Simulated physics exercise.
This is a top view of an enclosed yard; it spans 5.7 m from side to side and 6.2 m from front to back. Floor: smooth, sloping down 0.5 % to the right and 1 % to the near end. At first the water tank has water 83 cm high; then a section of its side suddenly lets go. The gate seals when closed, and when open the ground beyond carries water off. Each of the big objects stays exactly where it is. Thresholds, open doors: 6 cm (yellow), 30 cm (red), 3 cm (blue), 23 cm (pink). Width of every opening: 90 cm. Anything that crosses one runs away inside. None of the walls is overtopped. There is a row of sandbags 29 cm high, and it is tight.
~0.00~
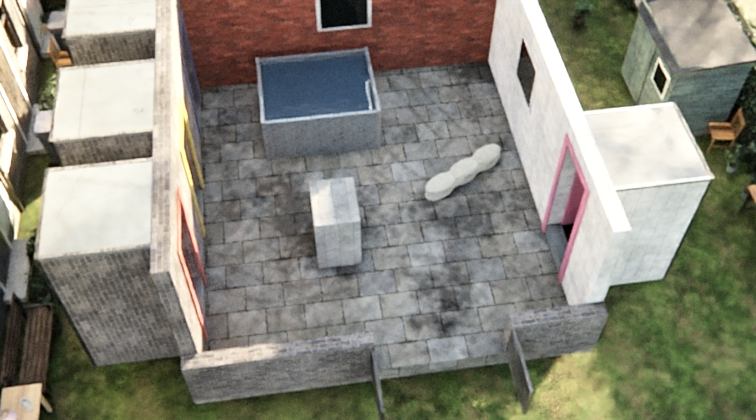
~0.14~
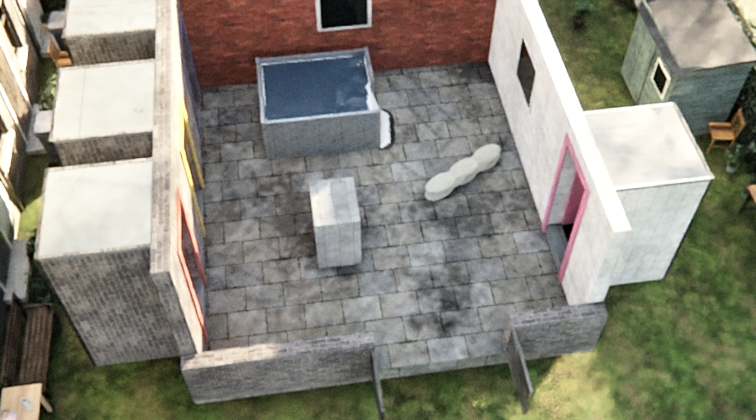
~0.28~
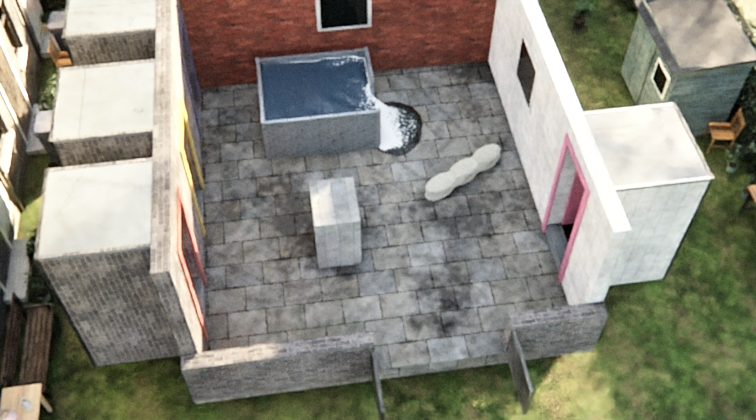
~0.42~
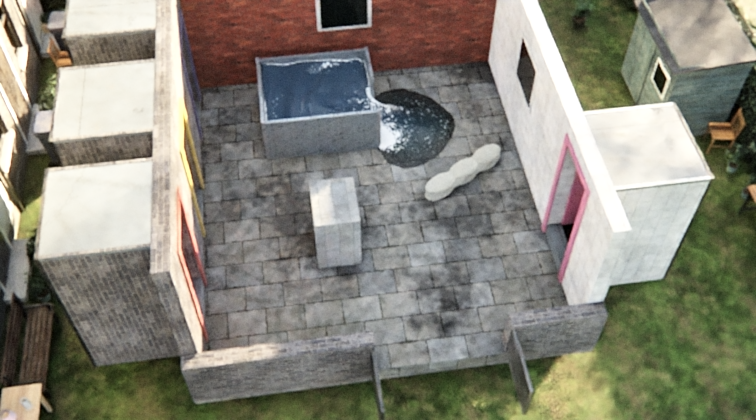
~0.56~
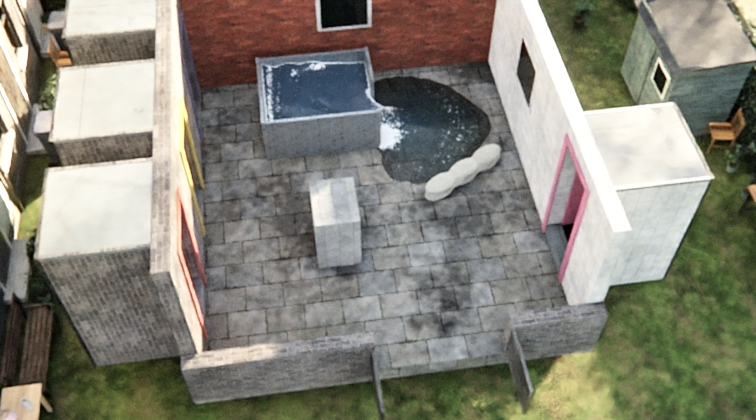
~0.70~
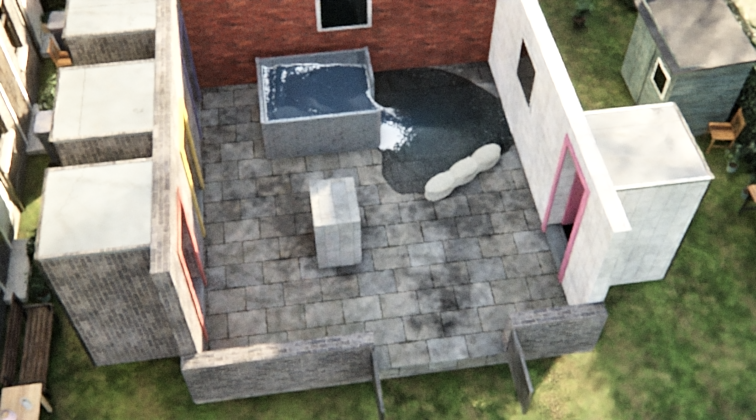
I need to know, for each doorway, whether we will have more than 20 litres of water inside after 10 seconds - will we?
At the yellow door the inflow will be within bounds; at the red door the inflow will be within bounds; at the blue door the inflow will be out of bounds; at the pink door the inflow will be within bounds.
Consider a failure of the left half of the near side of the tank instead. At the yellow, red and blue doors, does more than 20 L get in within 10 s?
Then yellow exceeds it, red does not exceed it, blue does not exceed it.
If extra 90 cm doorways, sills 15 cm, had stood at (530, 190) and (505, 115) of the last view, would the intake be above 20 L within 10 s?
Taking them in order, the first gets too little and the second enough.
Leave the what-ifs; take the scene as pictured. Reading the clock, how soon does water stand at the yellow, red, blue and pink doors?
The front reaches yellow at 5.0 s, red at 7.0 s, blue at 4.5 s, pink at 1.6 s.
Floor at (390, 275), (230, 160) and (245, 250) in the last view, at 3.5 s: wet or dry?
The first point is awash, the second is not yet hit and the third is not yet hit.
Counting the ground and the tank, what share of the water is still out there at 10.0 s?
Roughly 82 percent.
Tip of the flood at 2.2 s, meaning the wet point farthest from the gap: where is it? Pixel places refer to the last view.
Somewhere around (561, 300).
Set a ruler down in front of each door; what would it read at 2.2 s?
Depths in cm: Yellow 0, red 0, blue 0, pink 3.
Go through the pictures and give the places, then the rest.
In the first picture, still water, 83 cm deep, in the water tank at (317, 88).
In the second picture, the front is at (381, 112), 0.5 m from the gap at (374, 119); 0.2 m2 of floor is under water; 83 cm left at the back of the water tank.
In the third picture, water pours out at (374, 119) and has run 0.8 m, to (414, 115); typically 12 cm deep outside, 83 cm at the water tank's back.
In the fourth picture, the front is at (446, 115), 1.4 m from the gap at (374, 121); 1.9 m2 of floor is under water; 81 cm left at the back of the water tank.
In the fifth picture, the front is at (486, 130), 2.1 m from the gap at (374, 120); 3.9 m2 of floor is under water; 73 cm left at the back of the water tank.
In the sixth picture, the front is at (512, 139), 2.5 m from the gap at (374, 120); 5.5 m2 of floor is under water; 72 cm left at the back of the water tank.
After 1.4 s water covers 25 % of the floor and is deepest (48 cm) near (510, 142); yellow door not reached, red door not reached, blue door not reached, pink door not reached.
After 2.2 s water covers 35 % of the floor and is deepest (40 cm) near (510, 142); yellow door not reached, red door not reached, blue door not reached, pink door 3 cm at the sill, 0 L in.
After 3.5 s water covers 55 % of the floor and is deepest (28 cm) near (473, 153); yellow door not reached, red door not reached, blue door not reached, pink door 3 cm at the sill, 0 L in.
After 6.0 s water covers 75 % of the floor and is deepest (20 cm) near (498, 136); yellow door 4 cm at the sill, 0 L in, red door not reached, blue door 8 cm at the sill, 34 L in, pink door 3 cm at the sill, 0 L in.
After 10.0 s water covers 90 % of the floor and is deepest (15 cm) near (440, 180); yellow door 4 cm at the sill, 2 L in, red door 5 cm at the sill, 0 L in, blue door 6 cm at the sill, 92 L in, pink door 2 cm at the sill, 0 L in.
